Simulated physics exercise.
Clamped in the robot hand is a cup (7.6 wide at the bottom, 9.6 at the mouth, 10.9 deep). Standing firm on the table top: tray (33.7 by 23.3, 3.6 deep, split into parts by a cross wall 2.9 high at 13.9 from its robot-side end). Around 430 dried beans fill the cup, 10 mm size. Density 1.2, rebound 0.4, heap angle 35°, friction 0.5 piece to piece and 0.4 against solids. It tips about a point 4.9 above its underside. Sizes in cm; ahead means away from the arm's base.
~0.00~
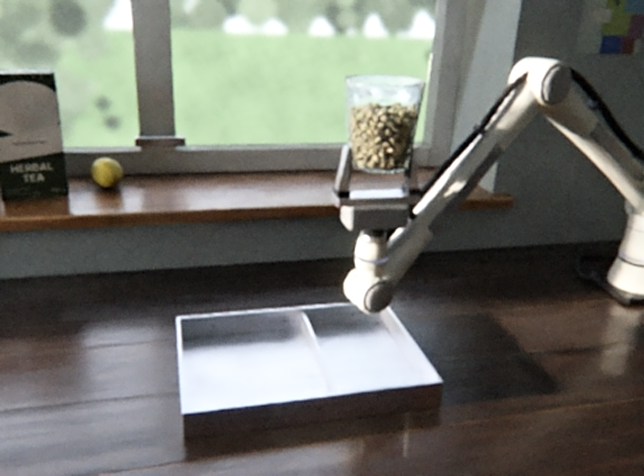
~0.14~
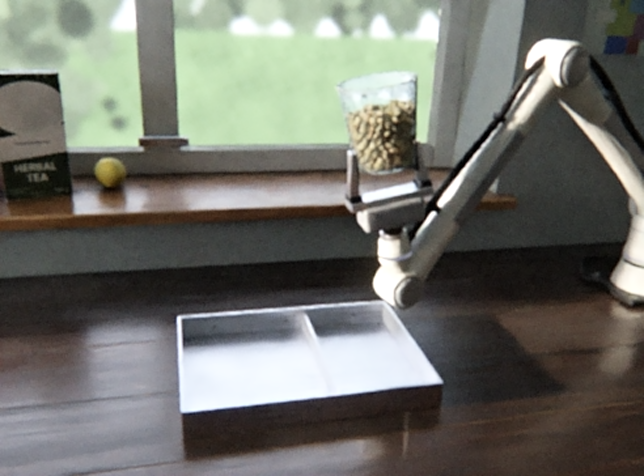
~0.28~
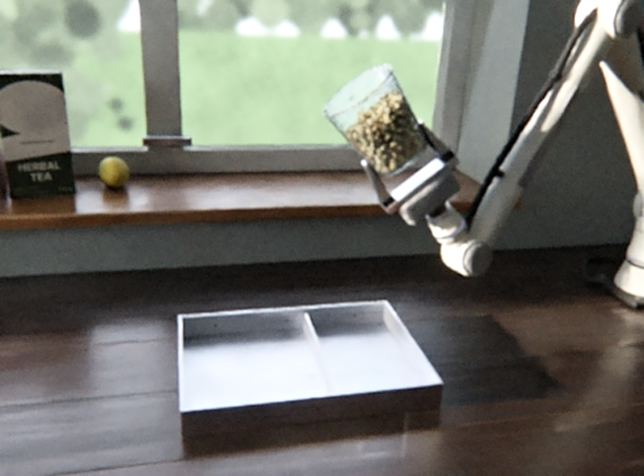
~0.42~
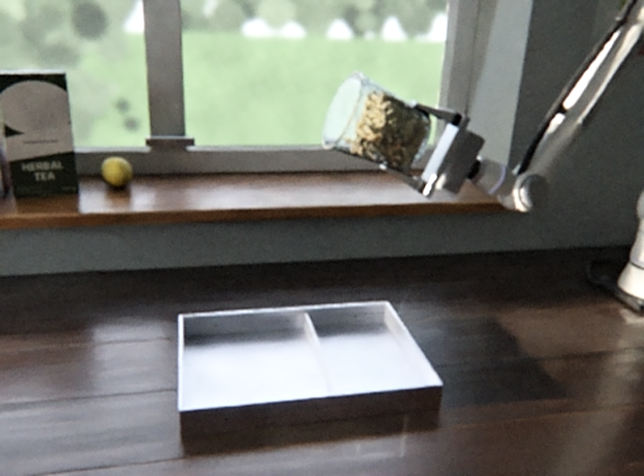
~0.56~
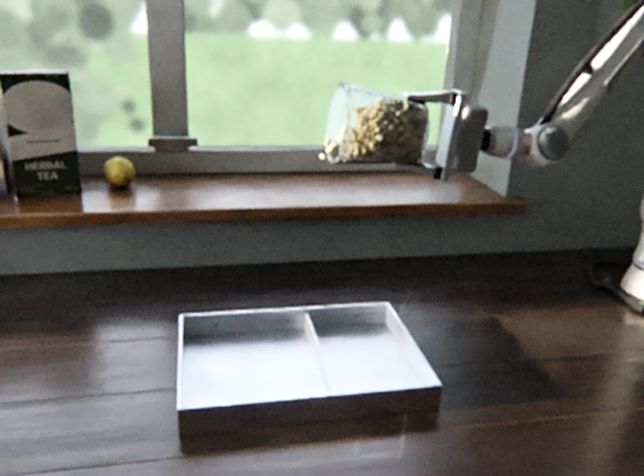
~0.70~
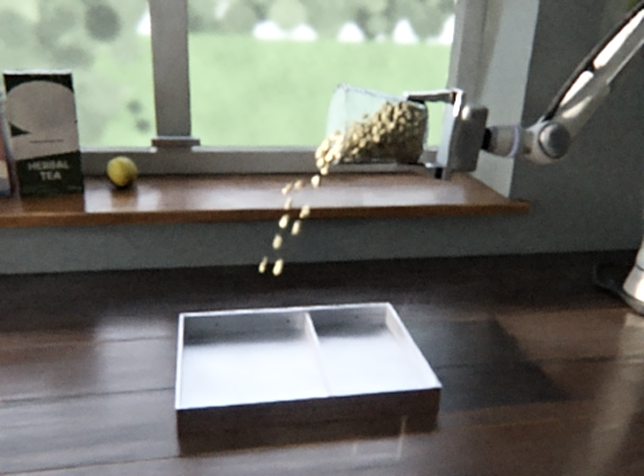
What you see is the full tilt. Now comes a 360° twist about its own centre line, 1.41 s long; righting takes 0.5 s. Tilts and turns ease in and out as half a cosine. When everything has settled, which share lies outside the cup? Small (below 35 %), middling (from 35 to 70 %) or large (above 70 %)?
Answer: Middling; from 35 to 70 % of the dried beans finish outside the cup.
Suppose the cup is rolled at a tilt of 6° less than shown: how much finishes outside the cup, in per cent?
About 30 per cent.
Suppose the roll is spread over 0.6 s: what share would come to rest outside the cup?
It would be near 35 per cent.
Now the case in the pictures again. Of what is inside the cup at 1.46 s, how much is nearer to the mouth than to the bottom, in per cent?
Roughly 45 per cent.
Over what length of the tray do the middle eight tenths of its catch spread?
About 14 cm.
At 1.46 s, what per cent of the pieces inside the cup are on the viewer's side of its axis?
Roughly 70 per cent.
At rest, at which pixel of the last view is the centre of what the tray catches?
Near (262, 378).
After 1.46 s, tipped 85°, highest piece 39 above the table; 308 in the cup, 82 in the far-side part, 1 on the table or floor, 40 in flight or on a rim.
After 2.23 s, tipped 74°, highest piece 37 above the table; 215 in the far-side part, 206 in the cup, 2 on the table or floor, 8 in flight or on a rim.
After 2.81 s, upright, highest piece 38 above the table; 223 in the far-side part, 206 in the cup, 2 on the table or floor.
After 3.51 s, upright, highest piece 38 above the table; 223 in the far-side part, 206 in the cup, 2 on the table or floor.
At rest, 223 in the far-side part, 206 in the cup, 2 on the table or floor. That is 52 % outside the cup.
